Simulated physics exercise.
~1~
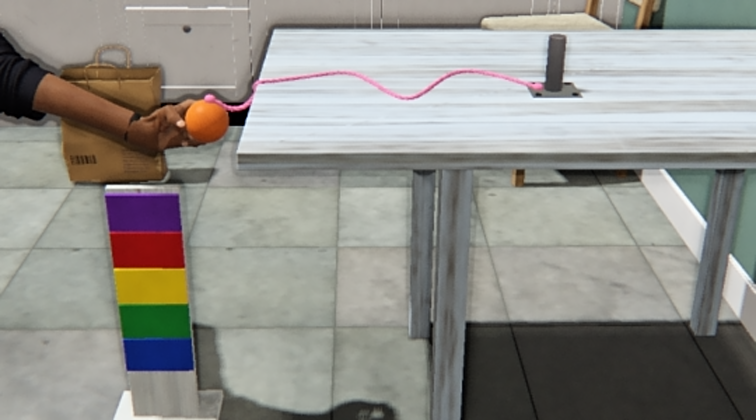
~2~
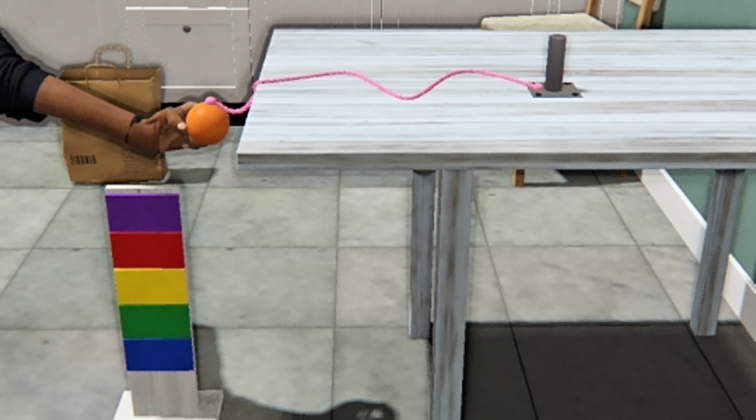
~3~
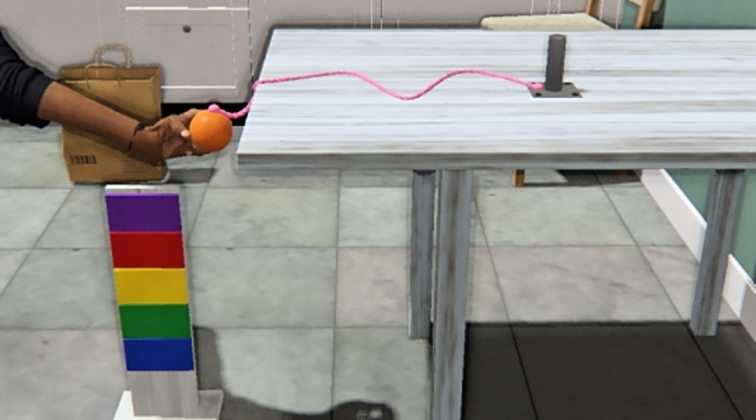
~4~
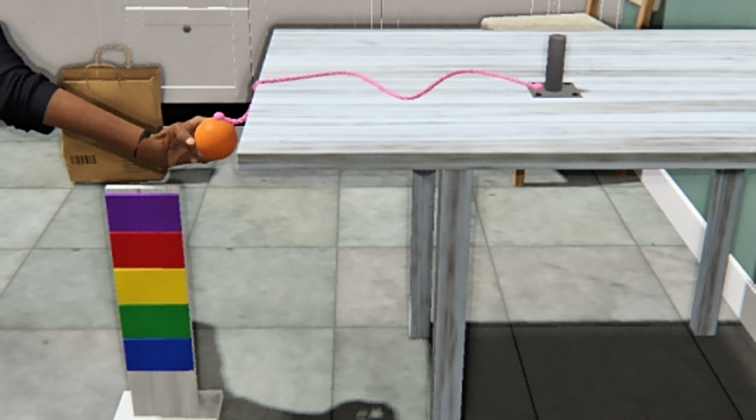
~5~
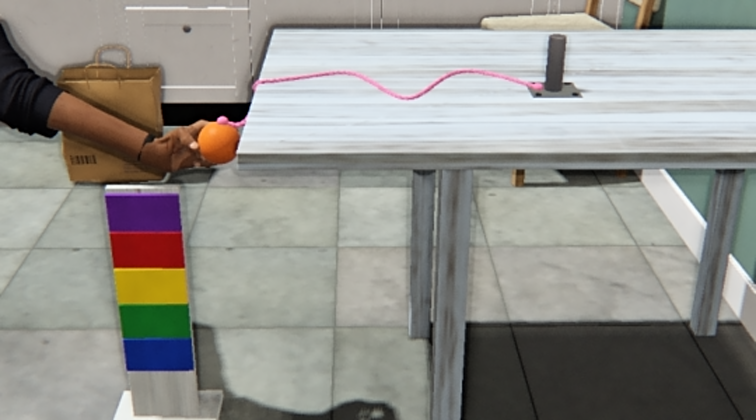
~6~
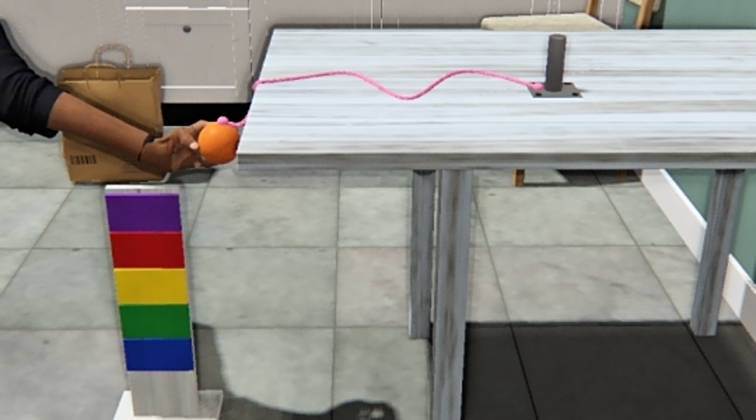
In a room with a grey tiled floor, a pale wooden table is seen from its side, slightly above, by a steady camera. A hand at the left holds an orange above a board striped purple, red, yellow, green and blue, while a wavy pink cord runs across the tabletop to a dark post. The hand moves the orange slightly down and right, then stays still.
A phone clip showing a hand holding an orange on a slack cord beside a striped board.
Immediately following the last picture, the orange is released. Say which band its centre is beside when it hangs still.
Its centre is beside the yellow band.
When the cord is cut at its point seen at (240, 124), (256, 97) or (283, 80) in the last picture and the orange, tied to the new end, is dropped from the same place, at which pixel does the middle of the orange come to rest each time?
Try by try: (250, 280), (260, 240) and (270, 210).
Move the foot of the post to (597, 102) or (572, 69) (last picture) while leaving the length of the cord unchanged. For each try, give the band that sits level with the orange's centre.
Red; red.
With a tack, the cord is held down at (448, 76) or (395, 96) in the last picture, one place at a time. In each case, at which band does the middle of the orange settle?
In order: Red; purple.
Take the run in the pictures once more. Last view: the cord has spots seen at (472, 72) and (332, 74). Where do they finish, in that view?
Roughly at (454, 92), and the other roughly at (253, 148).
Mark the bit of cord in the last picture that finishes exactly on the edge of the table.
That point sits at about (367, 80).
Early on, orange near (271, 247); level with red.
Midway, orange near (247, 307); level with yellow.
Finally, orange near (254, 304); level with yellow. The cord holds its middle at yellow.
